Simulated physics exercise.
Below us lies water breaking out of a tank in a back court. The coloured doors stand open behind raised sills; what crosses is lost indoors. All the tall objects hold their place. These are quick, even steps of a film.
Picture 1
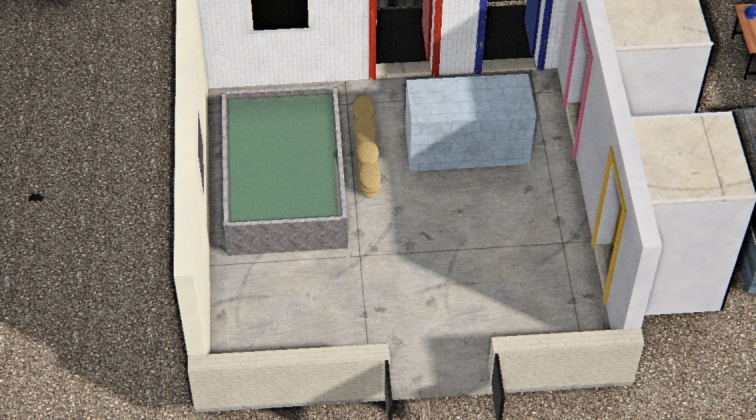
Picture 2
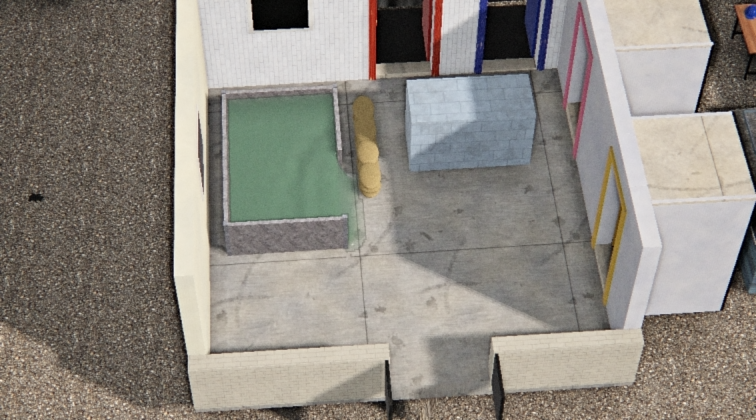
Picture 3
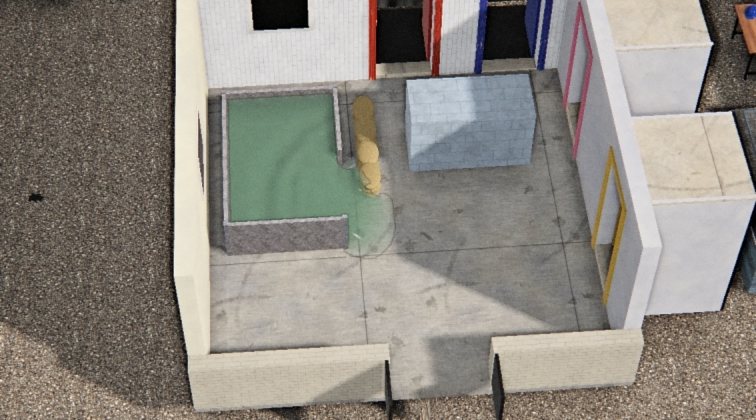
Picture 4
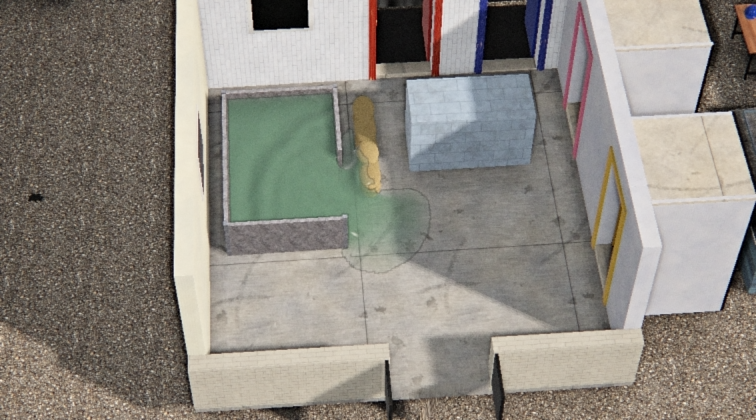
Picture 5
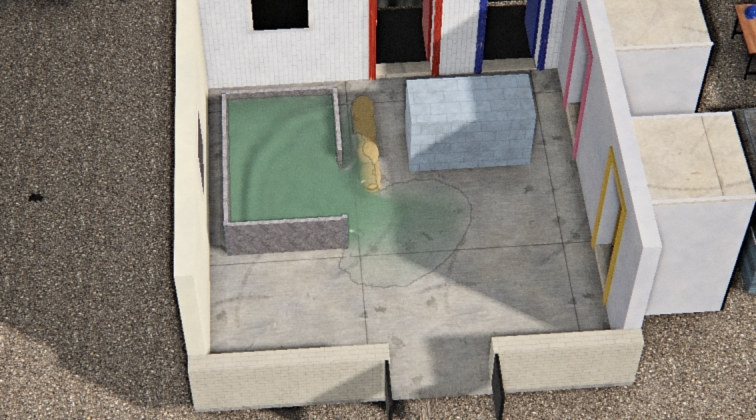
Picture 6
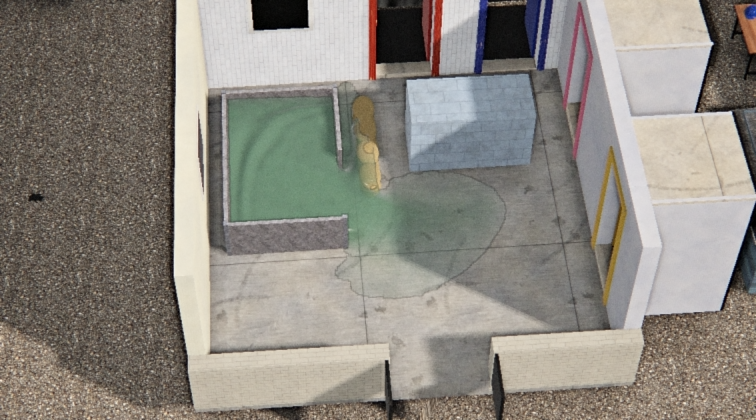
Green water pouring through a gap in the right side of a tank, spreading rightward across a grey walled courtyard floor.
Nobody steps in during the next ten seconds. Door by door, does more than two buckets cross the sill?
The yellow door floods; the red door holds within the limit; the blue door floods; the pink door holds within the limit.
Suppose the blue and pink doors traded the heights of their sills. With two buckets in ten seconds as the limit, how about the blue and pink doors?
In short: Blue door takes less; pink door is over.
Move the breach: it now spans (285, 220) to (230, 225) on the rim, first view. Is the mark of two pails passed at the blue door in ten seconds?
Then: Blue door lets more in.
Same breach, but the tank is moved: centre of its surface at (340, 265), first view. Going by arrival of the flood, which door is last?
The red-painted one.
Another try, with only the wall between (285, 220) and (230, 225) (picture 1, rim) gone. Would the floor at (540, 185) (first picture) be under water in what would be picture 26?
At that place: Clear.
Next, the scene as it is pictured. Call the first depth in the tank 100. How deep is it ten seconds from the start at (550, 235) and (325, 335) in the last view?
In turn 8 and 6 in a hundred.
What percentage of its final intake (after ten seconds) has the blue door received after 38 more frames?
I make it 55 per cent.
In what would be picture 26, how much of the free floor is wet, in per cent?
Roughly 70 per cent.
A moment on, water covers 40 % of the floor; the yellow door not reached, the red door wet at the sill, nothing in, the blue door not reached, the pink door not reached.
Next, water covers 60 % of the floor; the yellow door under two buckets in, the red door wet at the sill, nothing in, the blue door not reached, the pink door wet at the sill, nothing in.
Then, water covers 70 % of the floor; the yellow door over two buckets in, the red door wet at the sill, nothing in, the blue door under two buckets in, the pink door wet at the sill, nothing in.
Later, water covers 85 % of the floor; the yellow door over two buckets in, the red door wet at the sill, nothing in, the blue door far over two buckets in, the pink door wet at the sill, nothing in.
In the end, water covers 95 % of the floor; the yellow door over two buckets in, the red door wet at the sill, nothing in, the blue door far over two buckets in, the pink door wet at the sill, nothing in.
